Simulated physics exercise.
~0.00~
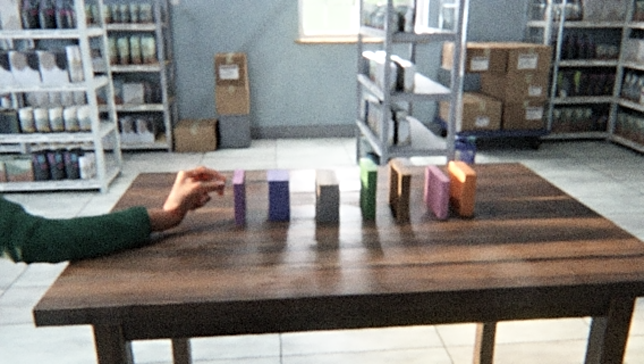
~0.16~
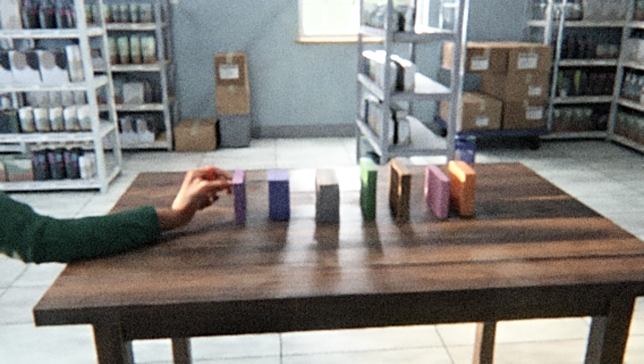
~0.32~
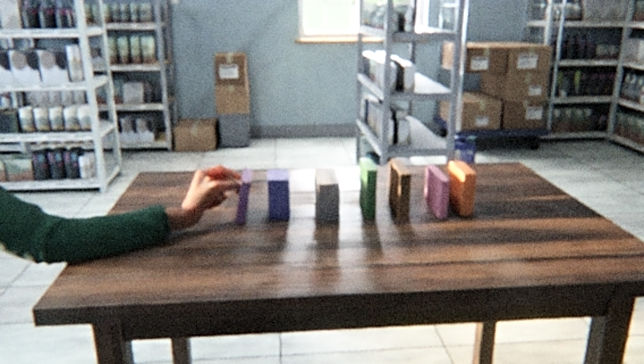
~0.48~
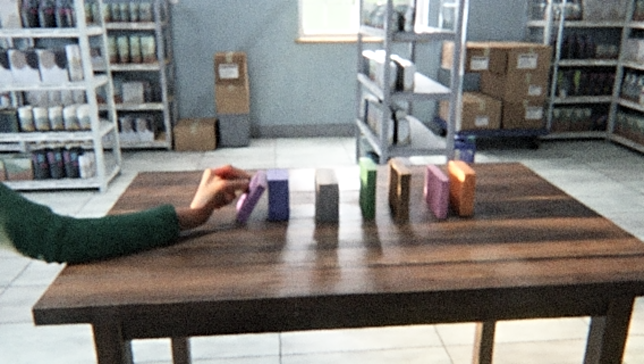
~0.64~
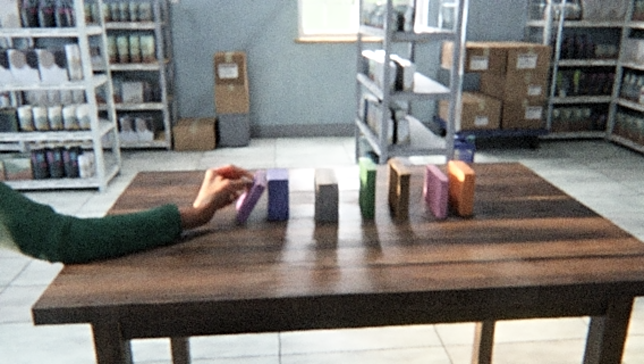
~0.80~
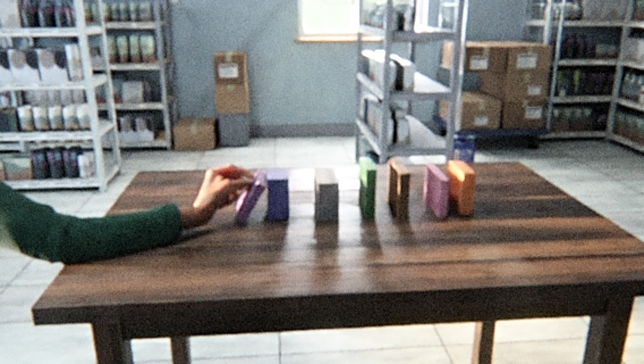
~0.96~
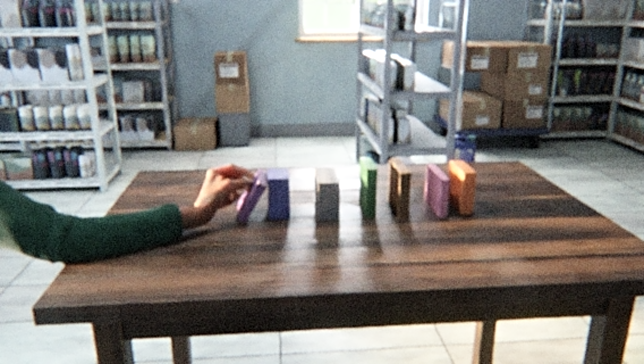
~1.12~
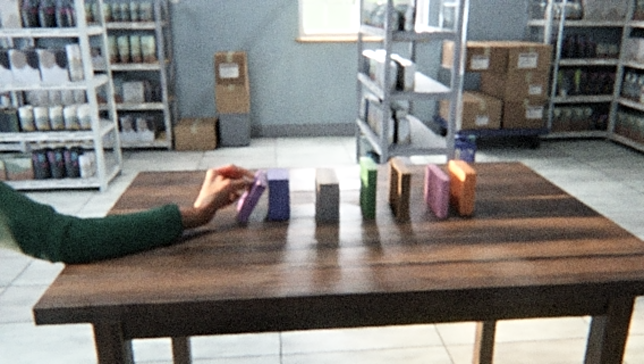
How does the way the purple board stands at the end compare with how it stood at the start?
At the start the purple board stood upright, but by the end it was leaning over to the right, toward the blue board.
